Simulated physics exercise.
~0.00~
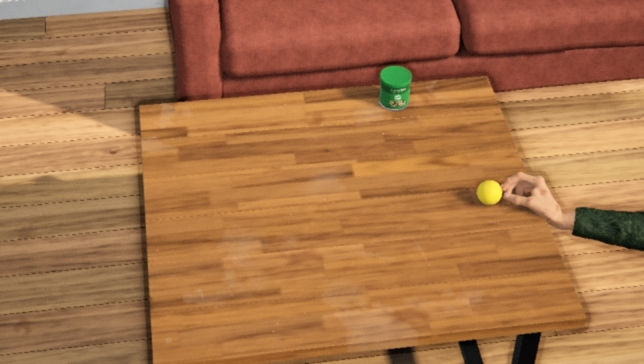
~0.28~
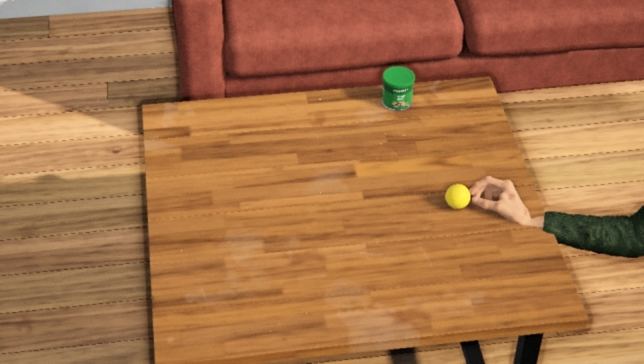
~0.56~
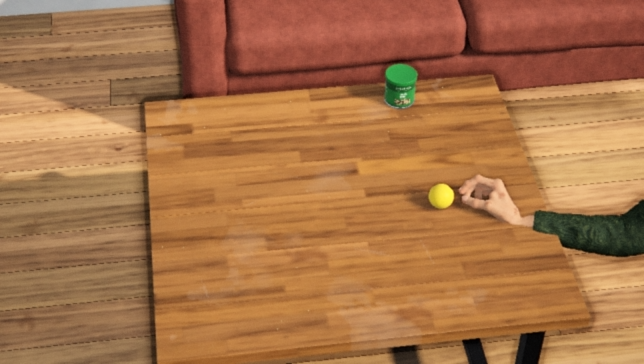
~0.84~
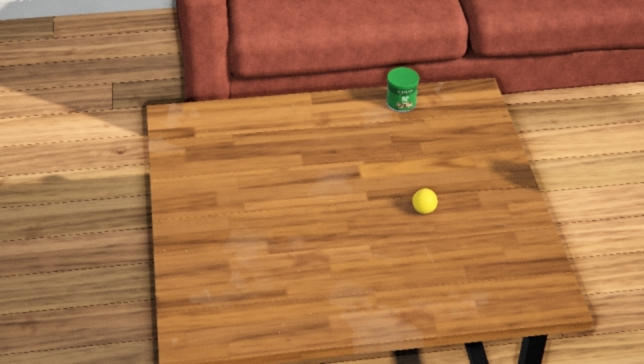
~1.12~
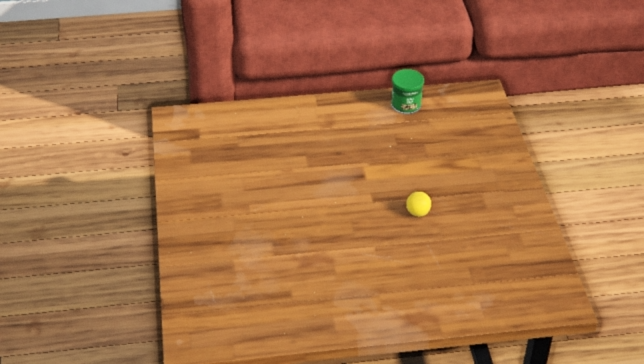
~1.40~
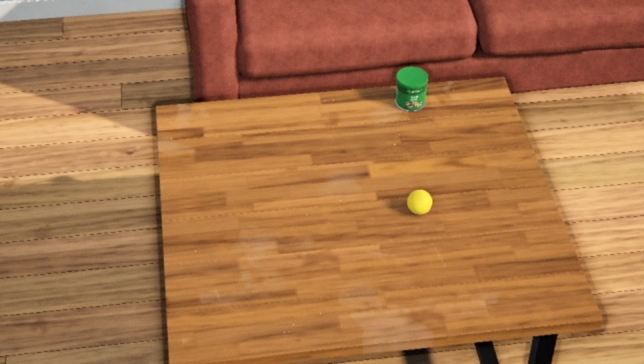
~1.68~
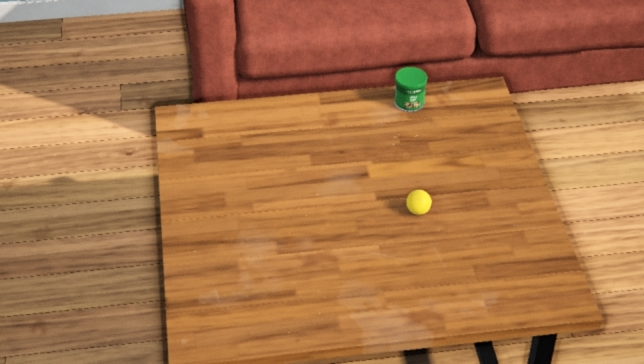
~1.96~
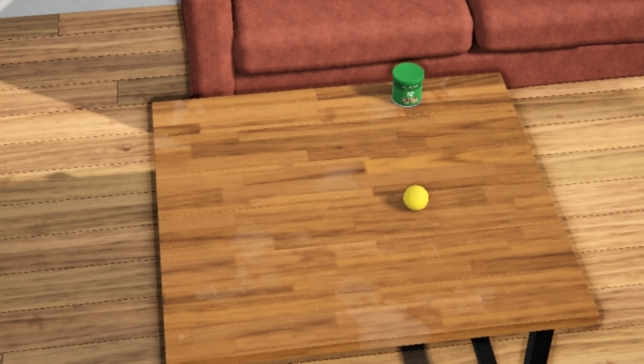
A hand in a dark green sleeve pushed a small yellow lemon left across a wooden table, then let go and drew back out of view. The lemon moved on a little and came to rest on the table, while a green tin stayed put near the far edge.
